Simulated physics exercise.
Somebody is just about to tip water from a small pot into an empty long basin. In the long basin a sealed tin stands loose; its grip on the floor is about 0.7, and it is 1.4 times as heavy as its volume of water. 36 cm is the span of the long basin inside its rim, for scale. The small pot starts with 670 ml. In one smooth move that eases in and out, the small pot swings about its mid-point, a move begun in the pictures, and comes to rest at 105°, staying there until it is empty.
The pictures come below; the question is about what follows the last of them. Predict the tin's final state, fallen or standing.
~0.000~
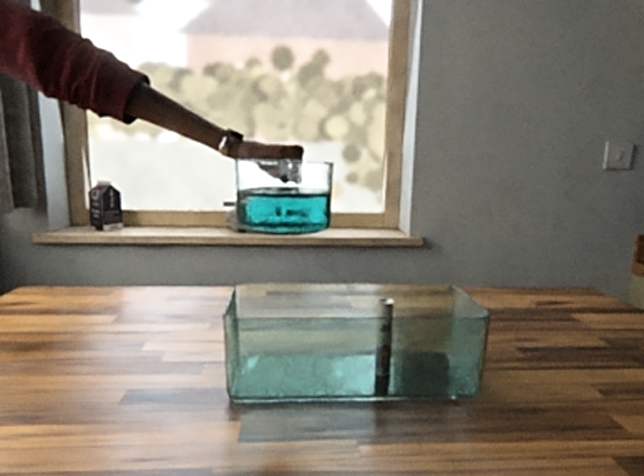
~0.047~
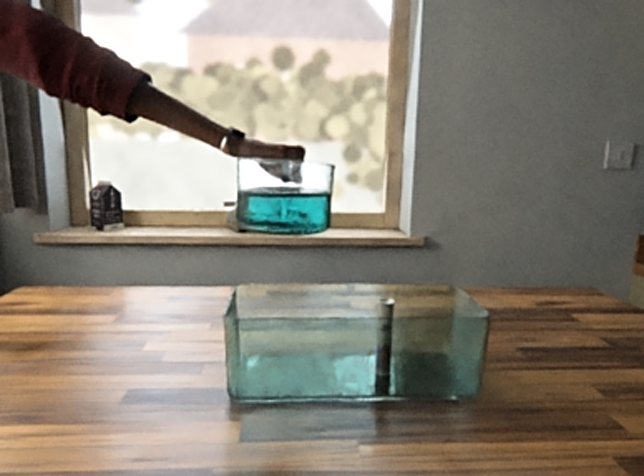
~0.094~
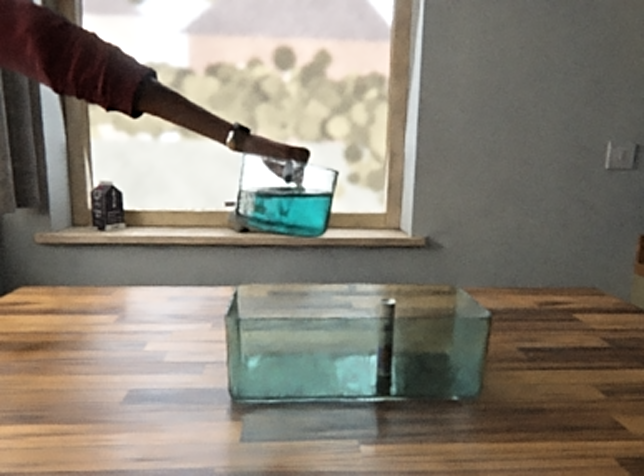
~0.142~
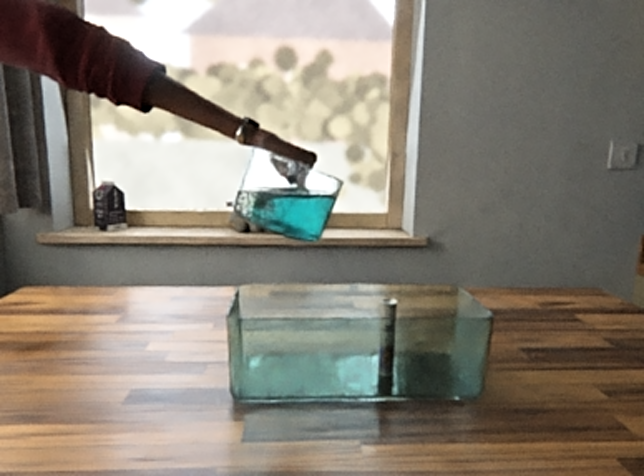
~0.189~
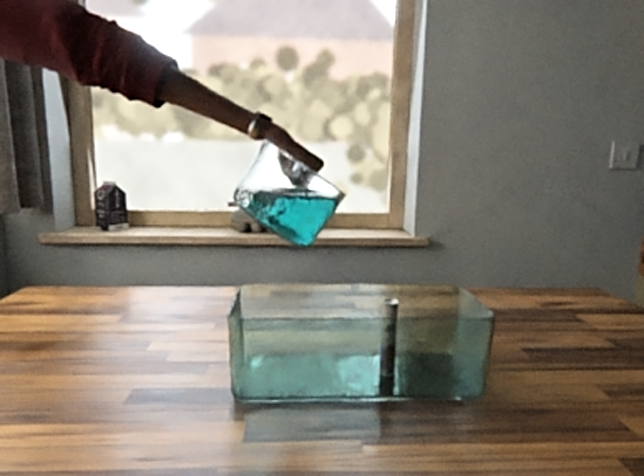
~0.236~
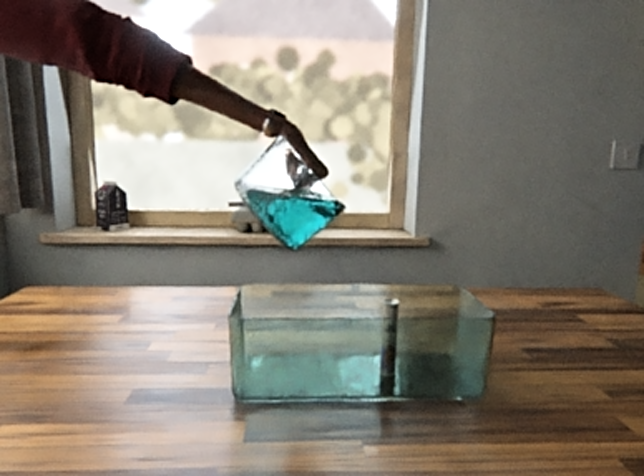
It pitches over.
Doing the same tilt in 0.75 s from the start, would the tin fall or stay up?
With that tilt, the tin tips.
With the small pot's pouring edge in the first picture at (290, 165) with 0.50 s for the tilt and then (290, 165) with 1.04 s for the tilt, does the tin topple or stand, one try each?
The tin stays vertical the first time and stays vertical the second time.
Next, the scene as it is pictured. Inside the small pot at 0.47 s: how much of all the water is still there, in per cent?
About 36 per cent.
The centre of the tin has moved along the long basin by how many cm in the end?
Some 7.5 cm.
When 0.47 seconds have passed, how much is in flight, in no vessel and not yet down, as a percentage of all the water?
It comes to roughly 44 per cent.
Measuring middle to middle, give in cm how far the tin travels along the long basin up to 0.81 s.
4 cm, roughly.
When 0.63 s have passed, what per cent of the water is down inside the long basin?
Roughly 78 %.
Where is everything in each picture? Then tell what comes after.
In the first frame, tilt 0°; pouring edge (333, 164); surface from (238, 189) to (329, 190); the long basin's rim runs from (230, 301) to (472, 300); the tin's top is at (385, 304).
In the second frame, tilt 2°; pouring edge (334, 166); surface from (239, 189) to (330, 191).
In the third frame, tilt 9°; pouring edge (338, 172); surface from (240, 189) to (332, 192).
In the fourth frame, tilt 20°; pouring edge (343, 182); surface from (240, 189) to (335, 193).
In the fifth frame, tilt 33°; pouring edge (345, 195); surface from (236, 188) to (340, 196).
In the sixth frame, tilt 48°; pouring edge (343, 210); surface from (238, 181) to (339, 199); 1 per cent is over the edge.
After 0.47 s the tilt is 104° and 35 per cent is still to pour; the tin stands where it began.
After 0.63 s the tilt is 105° and 10 per cent is still to pour; the tin stands 2 cm from where it began.
After 0.81 s the tilt is 105° and 2 per cent is still to pour; the tin leans 22°.
After 1.00 s the tilt is 105° and 0 per cent is still to pour; the tin lies on its side.
In the end the tin lies on its side.
